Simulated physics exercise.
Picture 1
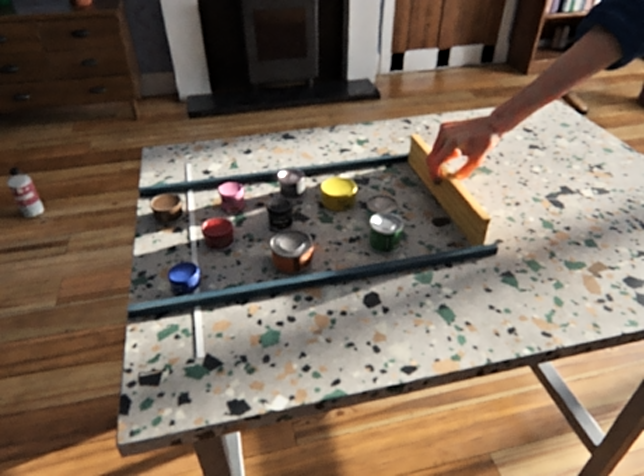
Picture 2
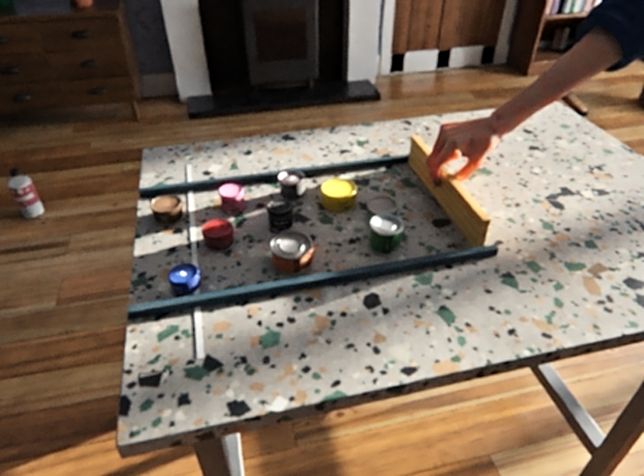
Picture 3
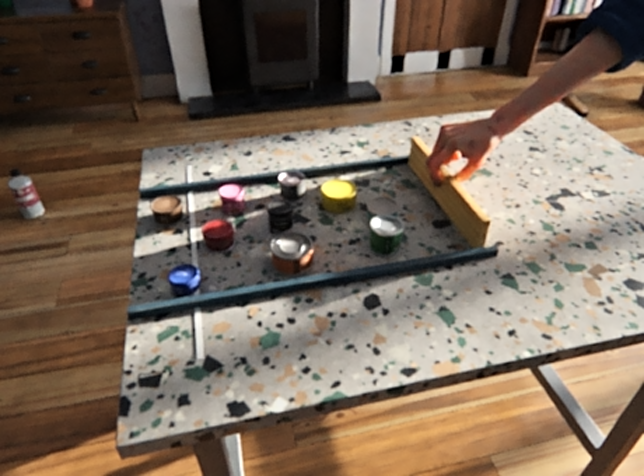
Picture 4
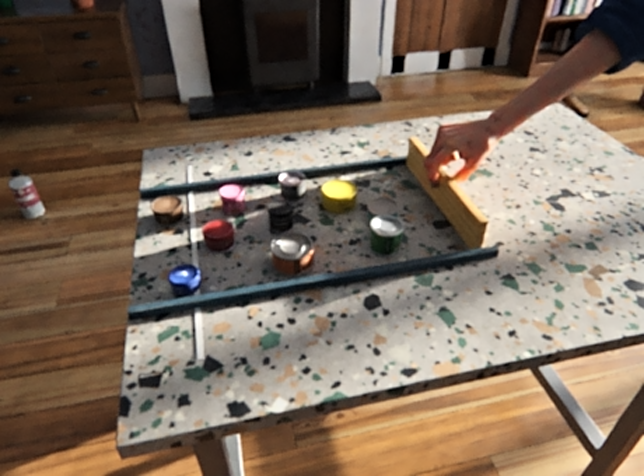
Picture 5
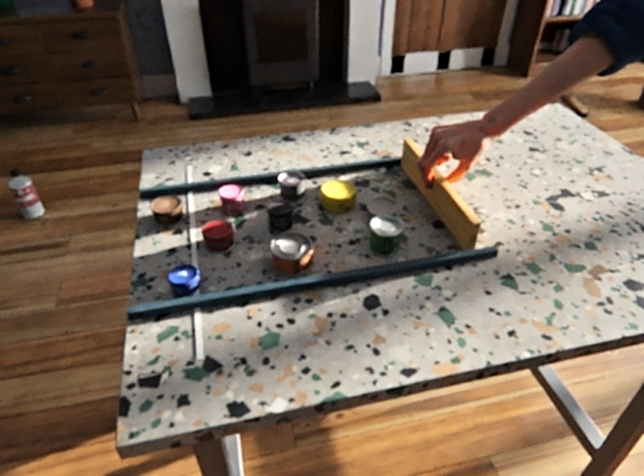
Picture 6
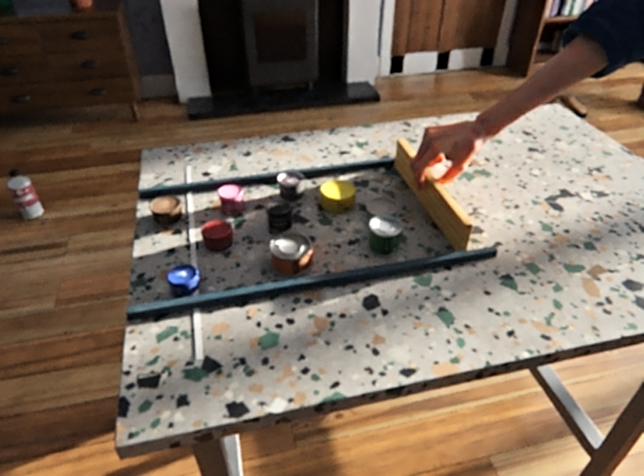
The clip shows several small, colourful pots and tins lying between two dark rails on a speckled table, while a hand holds a yellow board at the right, at first nearly still, then slides it slightly left.
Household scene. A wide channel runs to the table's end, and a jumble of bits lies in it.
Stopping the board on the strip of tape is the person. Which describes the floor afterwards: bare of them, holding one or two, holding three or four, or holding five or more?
I expect that a single piece or a pair will leave the table.
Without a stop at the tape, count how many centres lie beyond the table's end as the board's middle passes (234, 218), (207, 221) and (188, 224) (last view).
Respectively 0, 1 and 2.
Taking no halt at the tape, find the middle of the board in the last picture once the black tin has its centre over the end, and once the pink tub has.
First it's close to (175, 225), next close to (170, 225).
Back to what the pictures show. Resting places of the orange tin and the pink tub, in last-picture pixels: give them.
You'll find the orange tin at roughly (136, 282) and the pink tub at roughly (153, 207).
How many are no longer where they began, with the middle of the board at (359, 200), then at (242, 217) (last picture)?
Tally: 3; 9.
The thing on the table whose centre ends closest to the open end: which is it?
The orange tin.
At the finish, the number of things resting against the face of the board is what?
Looks like 4 of them, all told.
A little later, none off yet; brown pot at rest near (167, 211); blue tub at rest near (184, 280); red pot at rest near (218, 237).
Next, none off yet; brown pot at rest near (166, 211); blue tub shifted about its own width near (151, 289); red pot shifted about its own width near (191, 248).
When it is over, the number that fall off is one or two; down, blue tub and brown pot.
